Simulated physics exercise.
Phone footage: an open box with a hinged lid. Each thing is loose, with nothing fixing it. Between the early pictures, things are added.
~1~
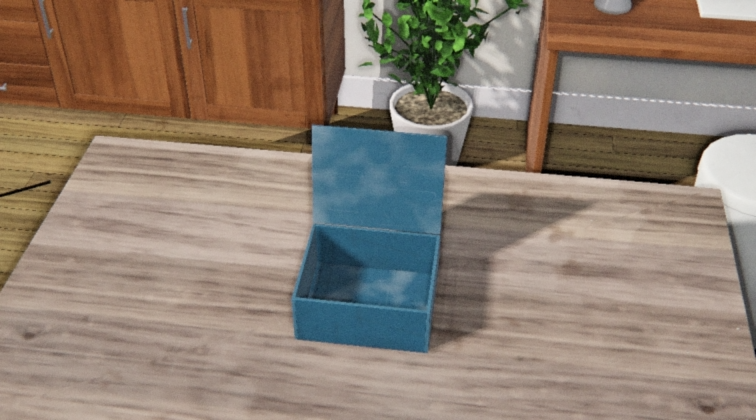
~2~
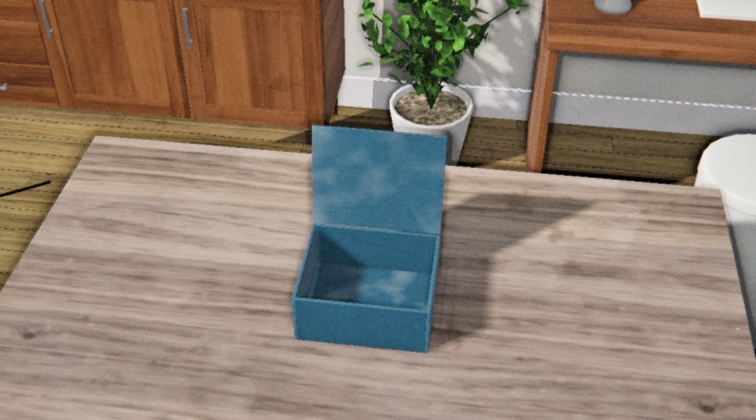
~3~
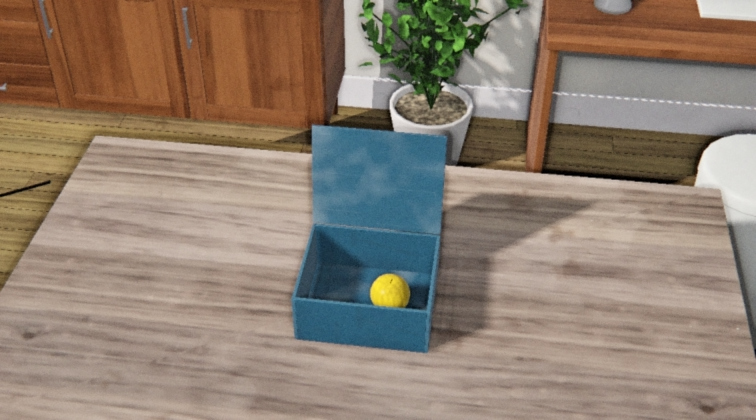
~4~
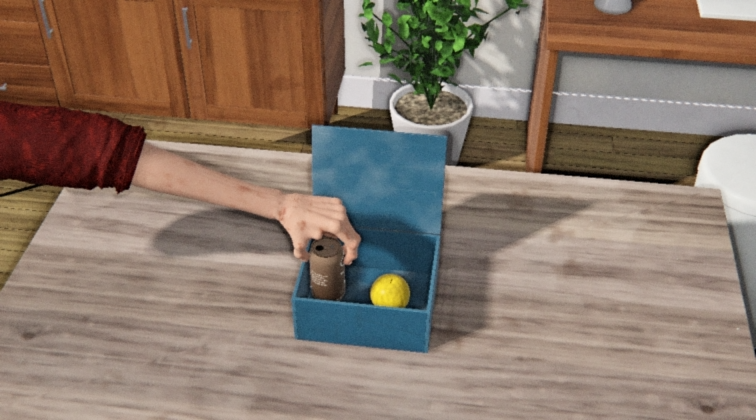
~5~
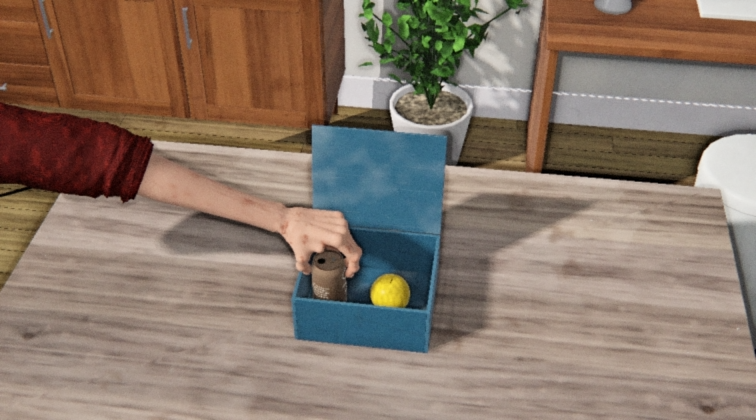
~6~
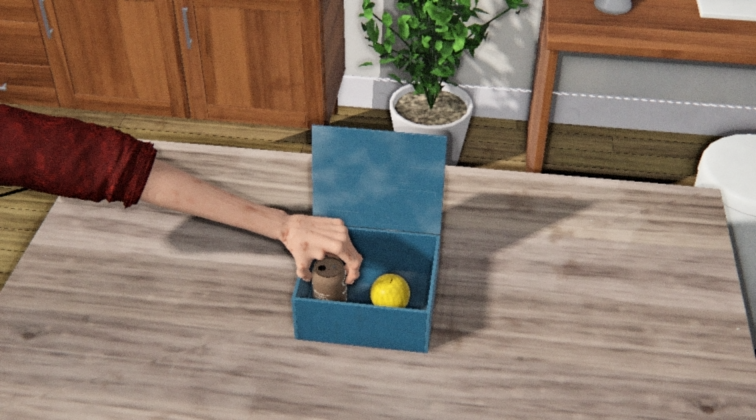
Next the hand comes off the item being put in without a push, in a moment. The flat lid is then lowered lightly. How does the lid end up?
The lid is going to stop short.
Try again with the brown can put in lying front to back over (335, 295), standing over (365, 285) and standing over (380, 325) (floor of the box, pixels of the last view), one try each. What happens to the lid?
In case one it ends up closed, in case two it remains open and in case three it ends up closed.
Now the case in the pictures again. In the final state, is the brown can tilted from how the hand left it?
The brown can stays as it was set.
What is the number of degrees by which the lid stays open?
I'd say roughly 12 degrees above the rim.
Then, 1.20 s past the last view, lid starting down.
Then, 1.60 s past the last view, lid 57° above the rim.
Then, 1.90 s past the last view, lid 25° above the rim.
Finally, lid 13° above the rim; both still in place. Final places as the last picture's camera would see them, brown can near (330, 291).
